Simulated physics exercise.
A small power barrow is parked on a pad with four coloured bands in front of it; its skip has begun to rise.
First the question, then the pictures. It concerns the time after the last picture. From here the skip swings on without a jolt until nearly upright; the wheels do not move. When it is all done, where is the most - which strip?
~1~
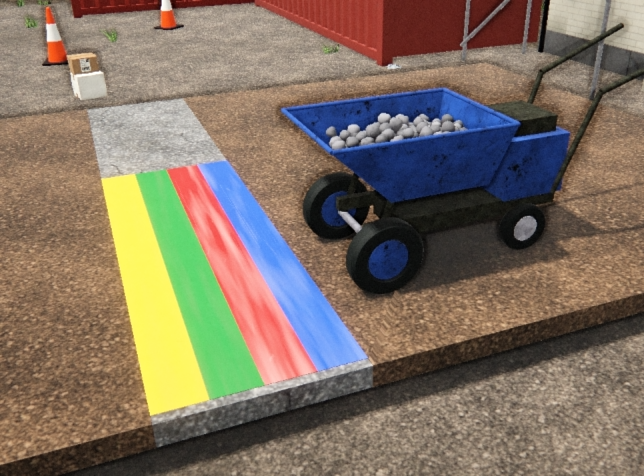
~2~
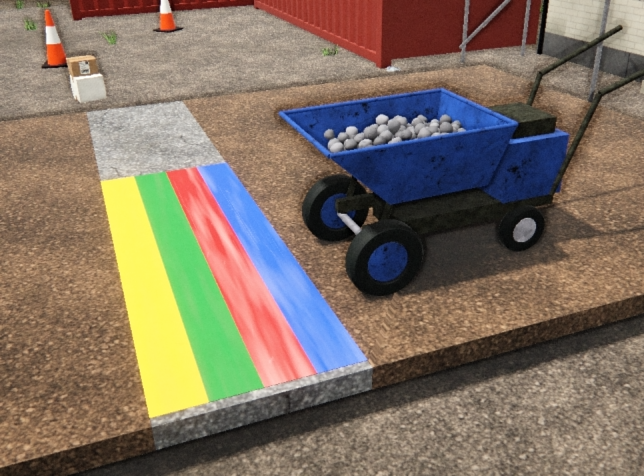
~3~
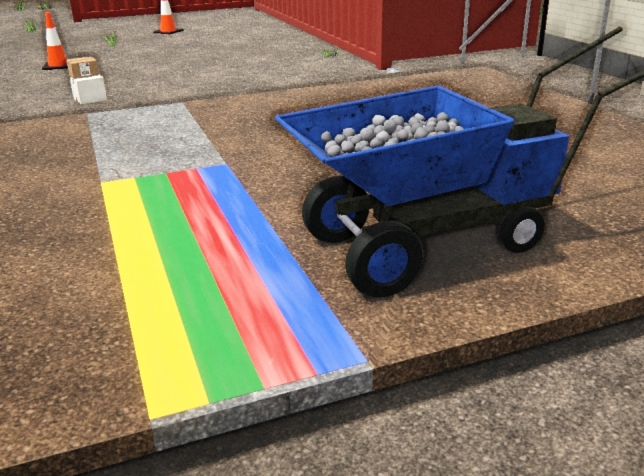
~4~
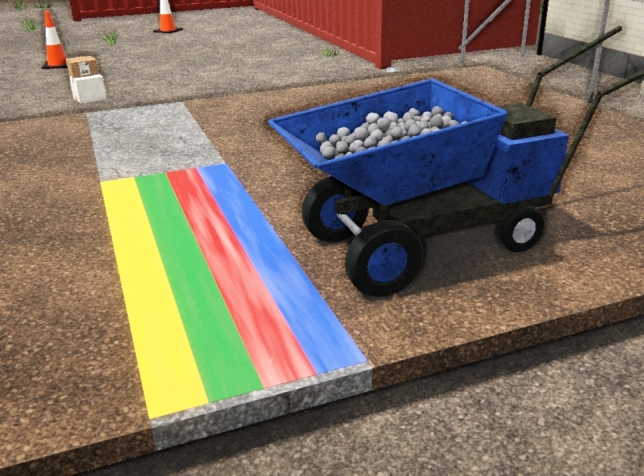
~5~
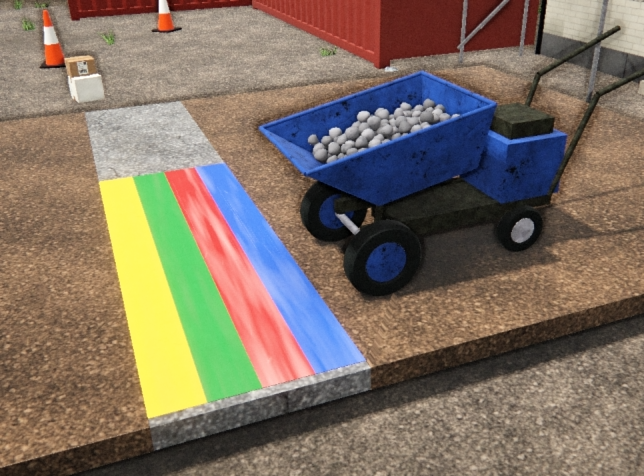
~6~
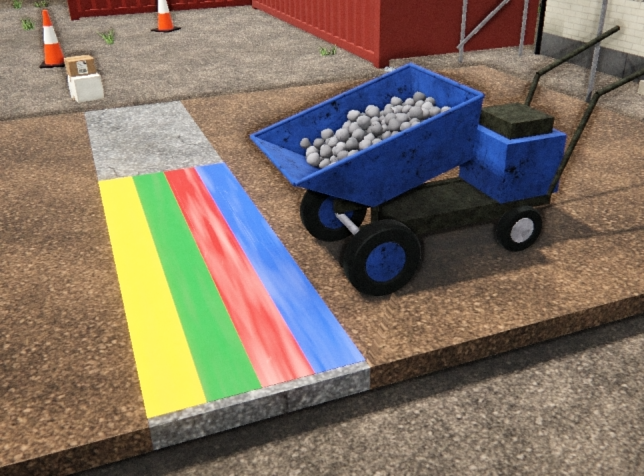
On the green strip.
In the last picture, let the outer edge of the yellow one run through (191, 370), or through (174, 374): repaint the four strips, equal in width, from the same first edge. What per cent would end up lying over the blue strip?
The first comes to 0 per cent and the second to 0 per cent.
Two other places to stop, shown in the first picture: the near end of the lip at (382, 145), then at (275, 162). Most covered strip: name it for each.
Place one - the strip in red; place two - the yellow strip.
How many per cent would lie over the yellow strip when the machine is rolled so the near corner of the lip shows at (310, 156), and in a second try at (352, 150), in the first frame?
In order, close to 20 and 10 in a hundred.
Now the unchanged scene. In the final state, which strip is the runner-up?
The yellow one.
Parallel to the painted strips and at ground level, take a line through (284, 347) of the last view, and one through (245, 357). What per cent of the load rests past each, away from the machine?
About 70 and 60 per cent.
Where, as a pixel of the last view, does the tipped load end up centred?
Roughly at pixel (188, 296).
Shortly afterwards, skip tipped steeply; the whole lot in the skip.
Next, skip tipped right over; near two thirds in the skip; a little over the red strip; near a quarter over the green strip; only a few over the yellow strip.
Some moments later, skip tipped right over; near a quarter in the skip; a little over the red strip; near a third over the green strip; near a quarter over the yellow strip; a little off the paint.
In the end, skip tipped right over; near a quarter in the skip; none at all over the blue strip; a little over the red strip; near a third over the green strip; near a quarter over the yellow strip; a little off the paint.
